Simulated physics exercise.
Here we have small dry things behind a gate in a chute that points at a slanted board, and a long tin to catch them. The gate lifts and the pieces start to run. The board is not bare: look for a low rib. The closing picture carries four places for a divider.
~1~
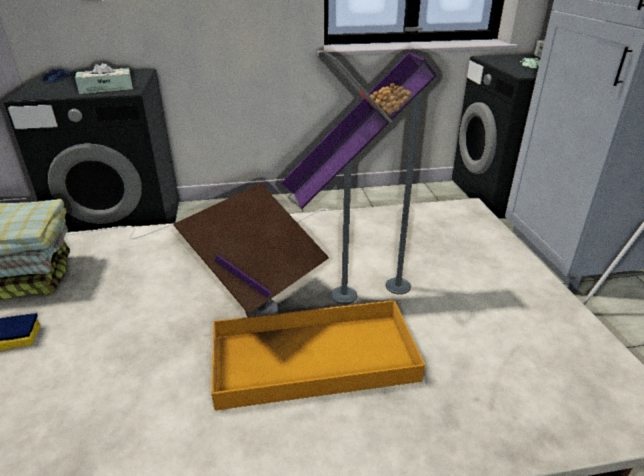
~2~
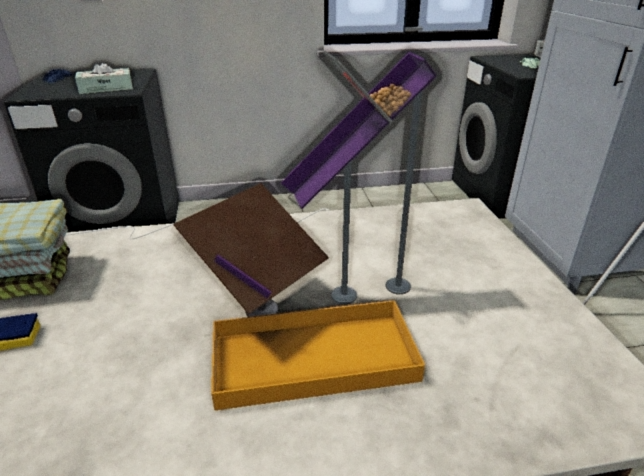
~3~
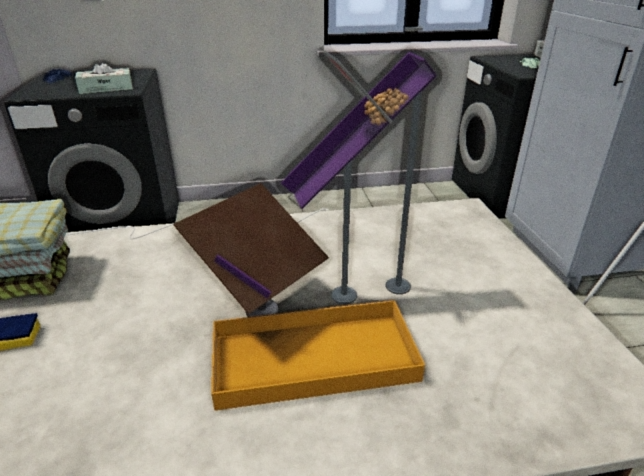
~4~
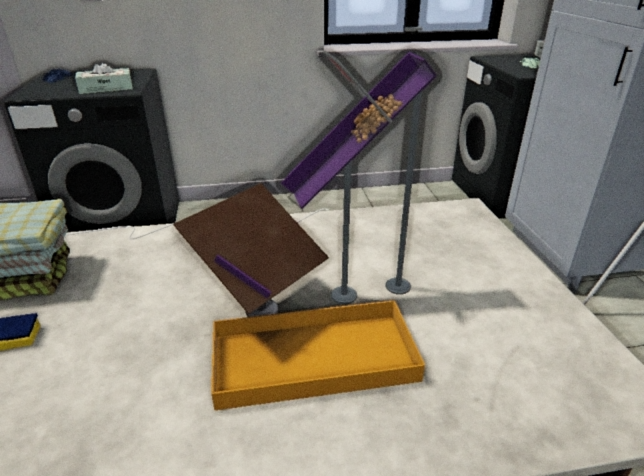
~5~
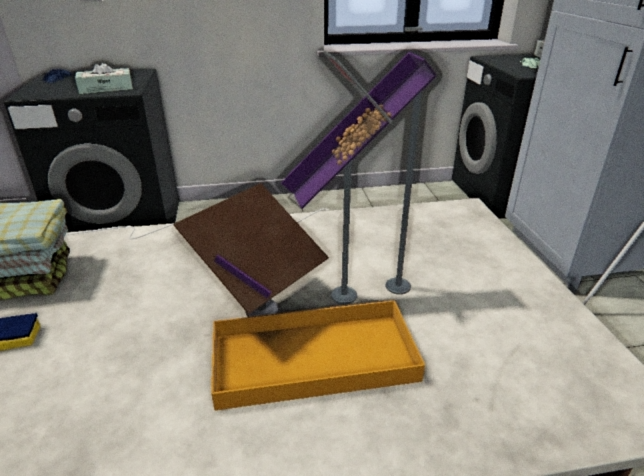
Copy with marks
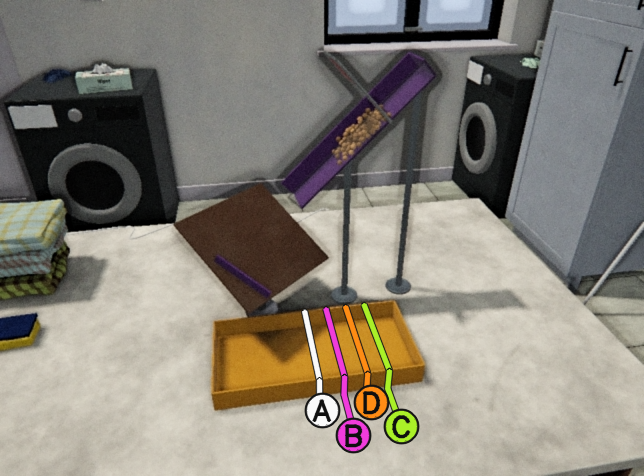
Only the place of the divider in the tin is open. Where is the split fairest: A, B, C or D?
The best line is A.
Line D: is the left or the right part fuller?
The left side.
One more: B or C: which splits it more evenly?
Here it is line B.
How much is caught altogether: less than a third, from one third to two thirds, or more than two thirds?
It is more than two thirds.
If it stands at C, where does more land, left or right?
The left side.
On the marked copy, line A crosses the front rim at (319, 379); line B crosses the front rim at (344, 376); line C crosses the front rim at (389, 370); line D crosses the front rim at (367, 372).
For line A, of what is caught, about half on the left of the divider, about half on the right.
For line B, of what is caught, most on the left of the divider, about a quarter on the right.
For line C, of what is caught, nearly all on the left of the divider, a small part on the right.
For line D, of what is caught, nearly all on the left of the divider, a small part on the right.
